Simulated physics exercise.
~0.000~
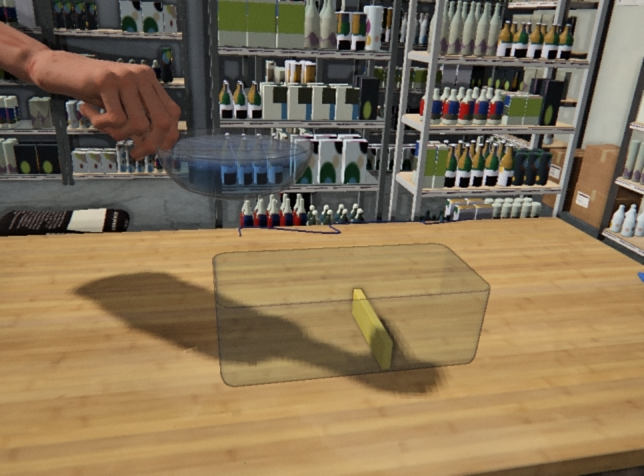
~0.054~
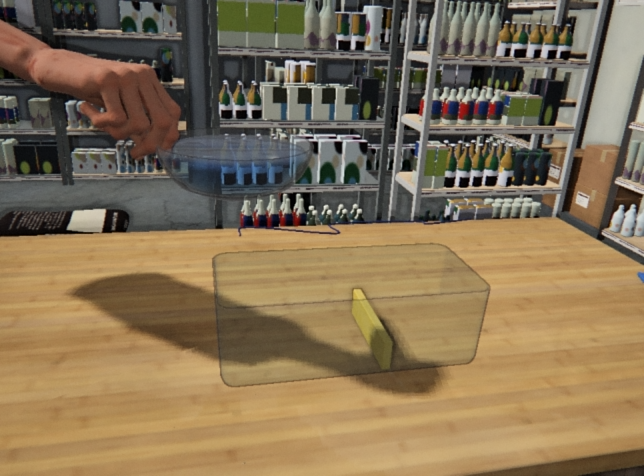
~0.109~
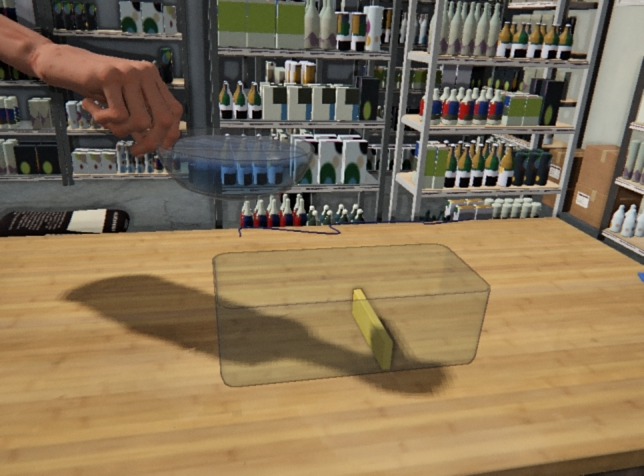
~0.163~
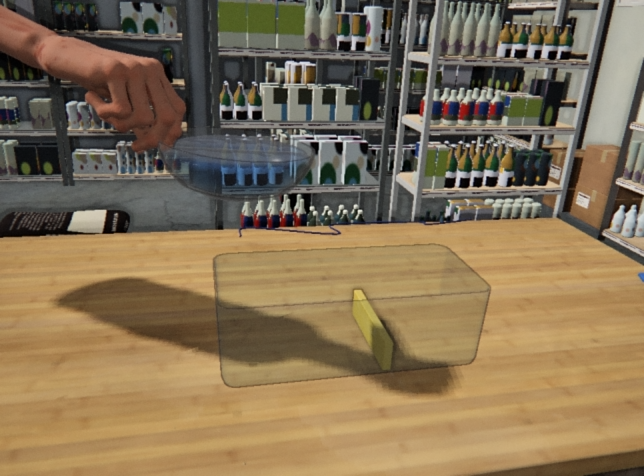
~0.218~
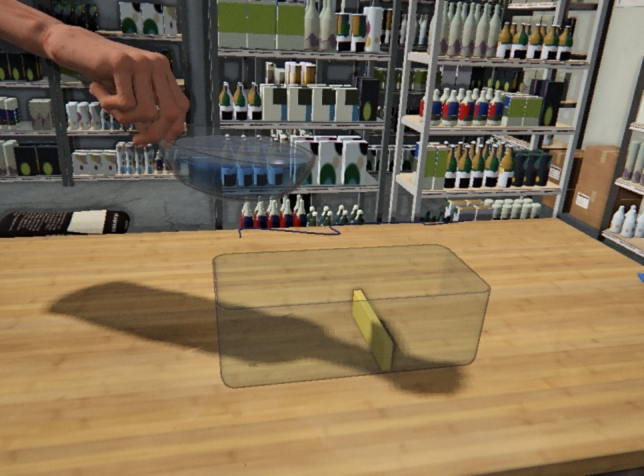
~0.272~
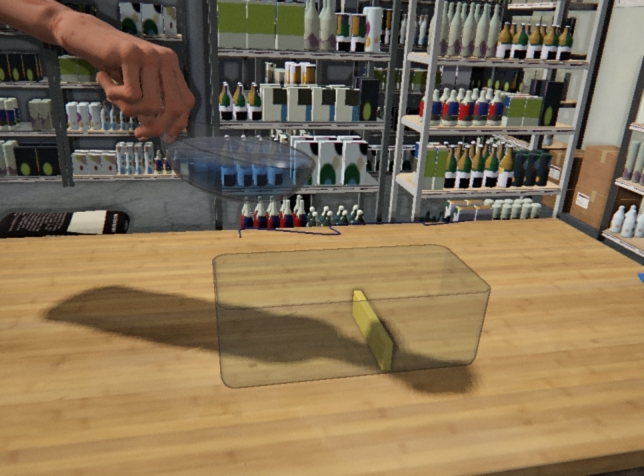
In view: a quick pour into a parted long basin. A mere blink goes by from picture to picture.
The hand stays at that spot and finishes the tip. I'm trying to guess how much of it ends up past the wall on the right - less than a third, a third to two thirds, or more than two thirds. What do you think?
After it calms, what's right of the wall is a small share, below one third.
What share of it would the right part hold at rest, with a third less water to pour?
I'd put it at some 5 %.
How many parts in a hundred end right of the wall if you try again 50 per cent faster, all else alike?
It comes to near 15 per cent.
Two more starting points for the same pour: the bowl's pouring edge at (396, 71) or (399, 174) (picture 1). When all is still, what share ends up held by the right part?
65 and 80 per cent.
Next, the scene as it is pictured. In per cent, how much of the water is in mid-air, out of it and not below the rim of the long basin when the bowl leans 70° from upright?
Something close to 40 percent of it.
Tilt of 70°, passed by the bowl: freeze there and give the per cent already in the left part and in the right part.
The left part holds 35 percent and the right part 10 percent.
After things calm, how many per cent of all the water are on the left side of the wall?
I'd say near 85 in a hundred.
A moment on, the bowl is tipped part way and 17 per cent is still to pour, 37 is left of the wall and 8 right of it.
Next, the bowl is tipped right over and 0 per cent is still to pour, 83 is left of the wall and 12 right of it.
Then the bowl is tipped right over and 0 per cent is still to pour, 83 is left of the wall and 15 right of it.
Later the bowl is tipped right over and 0 per cent is still to pour, 83 is left of the wall and 15 right of it.
At rest 83 per cent lies left of the wall, 15 right of it and 3 outside.
